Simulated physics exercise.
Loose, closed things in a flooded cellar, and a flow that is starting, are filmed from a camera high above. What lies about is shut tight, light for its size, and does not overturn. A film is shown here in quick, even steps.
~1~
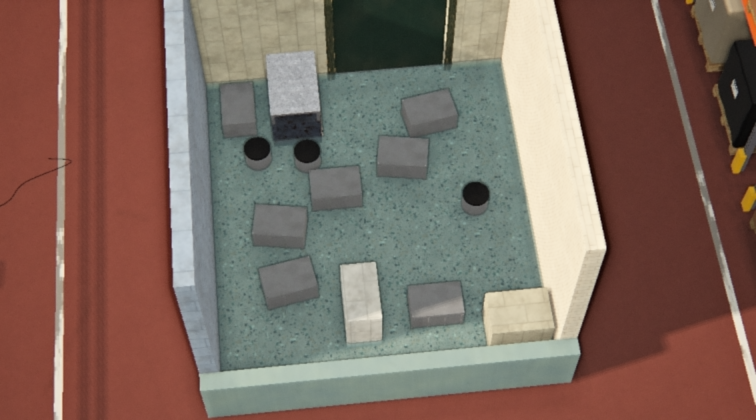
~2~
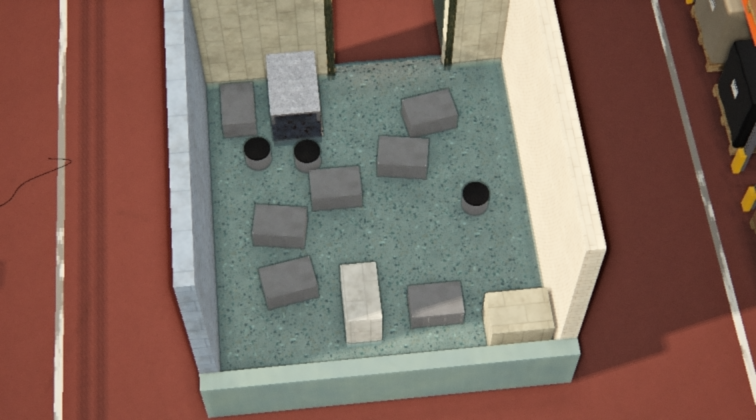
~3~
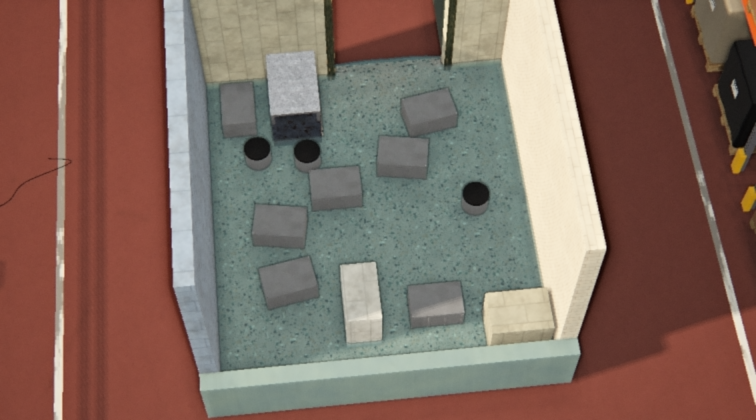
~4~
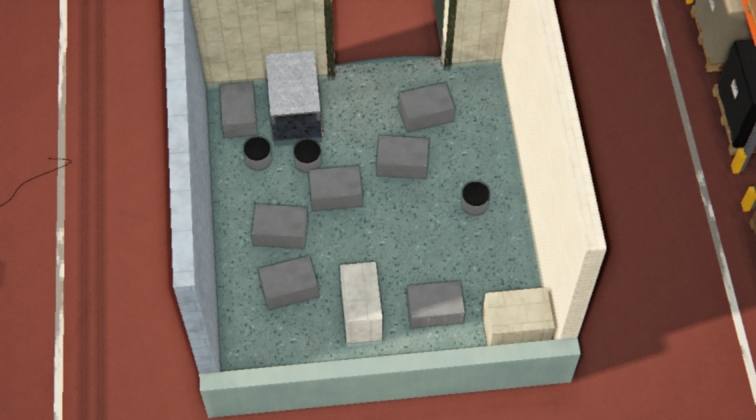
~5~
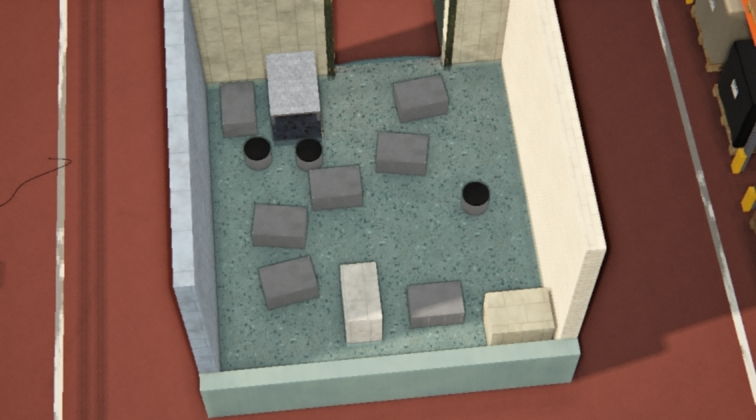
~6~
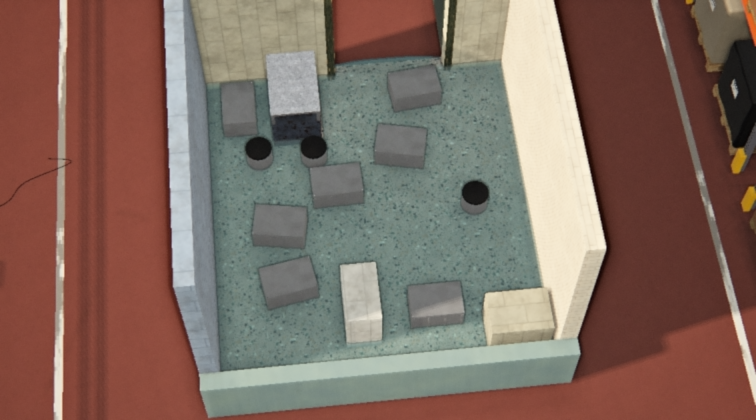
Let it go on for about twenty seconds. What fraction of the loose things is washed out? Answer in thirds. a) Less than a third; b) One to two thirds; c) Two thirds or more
c.
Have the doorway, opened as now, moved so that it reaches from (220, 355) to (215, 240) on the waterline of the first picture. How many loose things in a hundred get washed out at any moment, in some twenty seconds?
I'd say some 60 in a hundred.
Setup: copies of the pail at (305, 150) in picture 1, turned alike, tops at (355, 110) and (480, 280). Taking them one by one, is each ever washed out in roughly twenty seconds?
One after the other: Through, still in.
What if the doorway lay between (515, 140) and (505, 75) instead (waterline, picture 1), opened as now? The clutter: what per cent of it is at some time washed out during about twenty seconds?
Roughly 40 in a hundred.
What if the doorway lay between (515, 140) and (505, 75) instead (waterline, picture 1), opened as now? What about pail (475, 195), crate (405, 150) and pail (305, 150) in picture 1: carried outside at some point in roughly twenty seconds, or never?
In the order given, it's escaped, escaped, remains behind.
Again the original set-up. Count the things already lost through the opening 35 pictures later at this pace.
That gives 7.
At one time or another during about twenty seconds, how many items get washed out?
So the number is 7.
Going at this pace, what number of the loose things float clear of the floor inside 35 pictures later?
So that is 3.
A moment on, 1 of 10 are out; 9 afloat.
Next, 5 of 10 are out; 5 afloat.
Later, 7 of 10 are out; 3 afloat.
In the end, 7 of 10 are out; 3 afloat.
